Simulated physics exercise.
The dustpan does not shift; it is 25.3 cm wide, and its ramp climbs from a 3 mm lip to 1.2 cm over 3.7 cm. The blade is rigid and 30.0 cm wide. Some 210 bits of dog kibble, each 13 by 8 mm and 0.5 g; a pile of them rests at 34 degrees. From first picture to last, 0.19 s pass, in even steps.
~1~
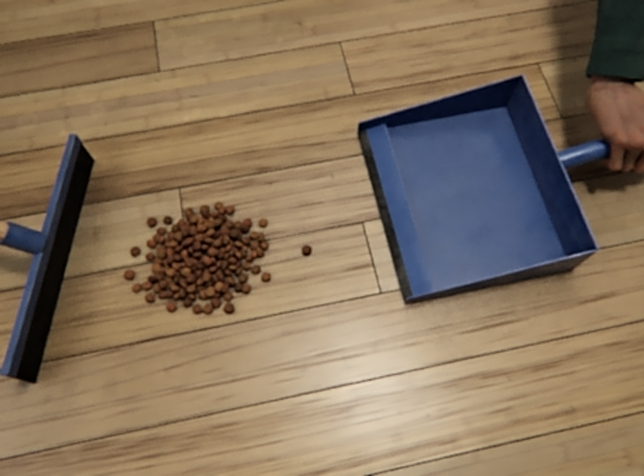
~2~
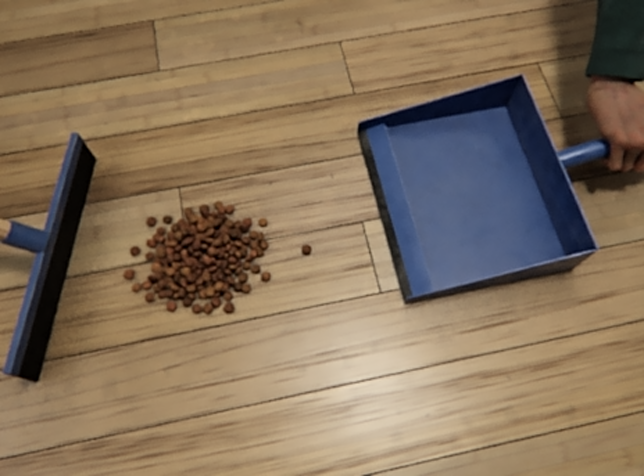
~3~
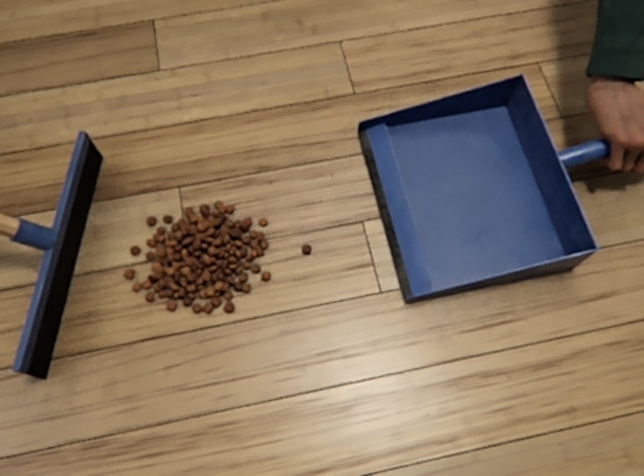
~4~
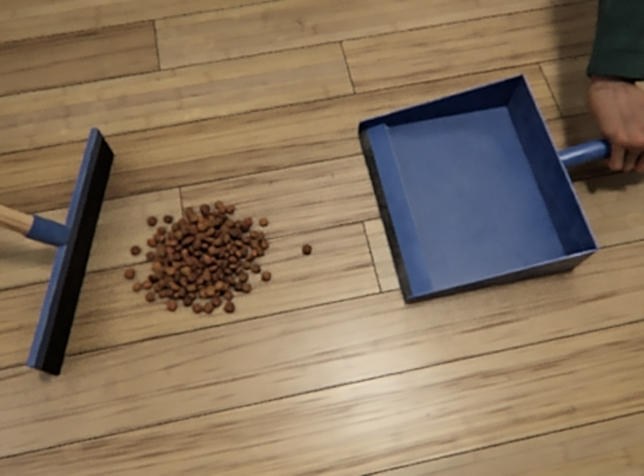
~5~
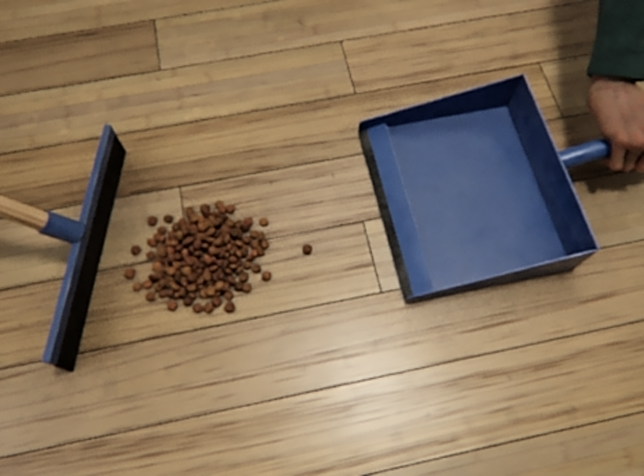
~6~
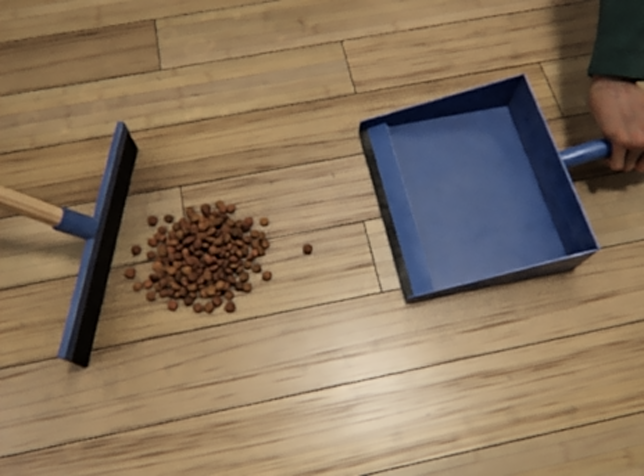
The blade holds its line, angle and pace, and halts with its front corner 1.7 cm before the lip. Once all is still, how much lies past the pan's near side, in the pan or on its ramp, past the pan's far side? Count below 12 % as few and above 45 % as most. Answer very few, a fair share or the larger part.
Near side very few, pan very few, far side very few.
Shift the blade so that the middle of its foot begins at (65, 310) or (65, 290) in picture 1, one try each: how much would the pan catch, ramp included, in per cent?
Some 10 and 5 per cent.
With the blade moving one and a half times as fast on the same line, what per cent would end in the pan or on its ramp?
It would be near 5 per cent.
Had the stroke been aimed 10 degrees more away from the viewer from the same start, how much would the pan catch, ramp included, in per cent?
Then about 0 per cent.
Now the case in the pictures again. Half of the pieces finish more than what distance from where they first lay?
Roughly 20 cm.
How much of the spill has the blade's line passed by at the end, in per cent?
Some 5 per cent.
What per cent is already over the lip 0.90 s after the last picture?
Some 0 per cent.
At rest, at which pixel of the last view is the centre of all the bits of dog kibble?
At about (355, 236).
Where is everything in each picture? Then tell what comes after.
Blade from (10, 373) to (76, 141), moved 0.0 cm, 0 of the pieces shifted so far; middle of the pieces at (198, 255); pan at (474, 195), in the first frame.
Blade from (13, 372) to (78, 140), moved 0.3 cm, 0 of the pieces shifted so far; middle of the pieces at (197, 255), in the second frame.
Blade from (22, 369) to (85, 138), moved 1.2 cm, 0 of the pieces shifted so far; middle of the pieces at (198, 254), in the third frame.
Blade from (36, 365) to (97, 135), moved 2.7 cm, 0 of the pieces shifted so far; middle of the pieces at (198, 254), in the fourth frame.
Blade from (51, 360) to (110, 132), moved 4.3 cm, 0 of the pieces shifted so far; middle of the pieces at (198, 254), in the fifth frame.
Blade from (66, 356) to (123, 129), moved 5.9 cm, 0 of the pieces shifted so far; middle of the pieces at (199, 254); pan at (475, 194), in the sixth frame.
Then, 0.34 s after the last picture, middle of the blade 21 cm from the lip; 0 % over the lip, far side 0 %, near side 0 %.
Then, 0.56 s after the last picture, middle of the blade 12 cm from the lip; 0 % over the lip, far side 0 %, near side 0 %.
Then, 0.90 s after the last picture, middle of the blade 6 cm from the lip; 0 % over the lip, far side 0 %, near side 5 %.
In the end, near side 5 %, pan 0 %, far side 0 %, in front of the lip or behind the blade 95 %.
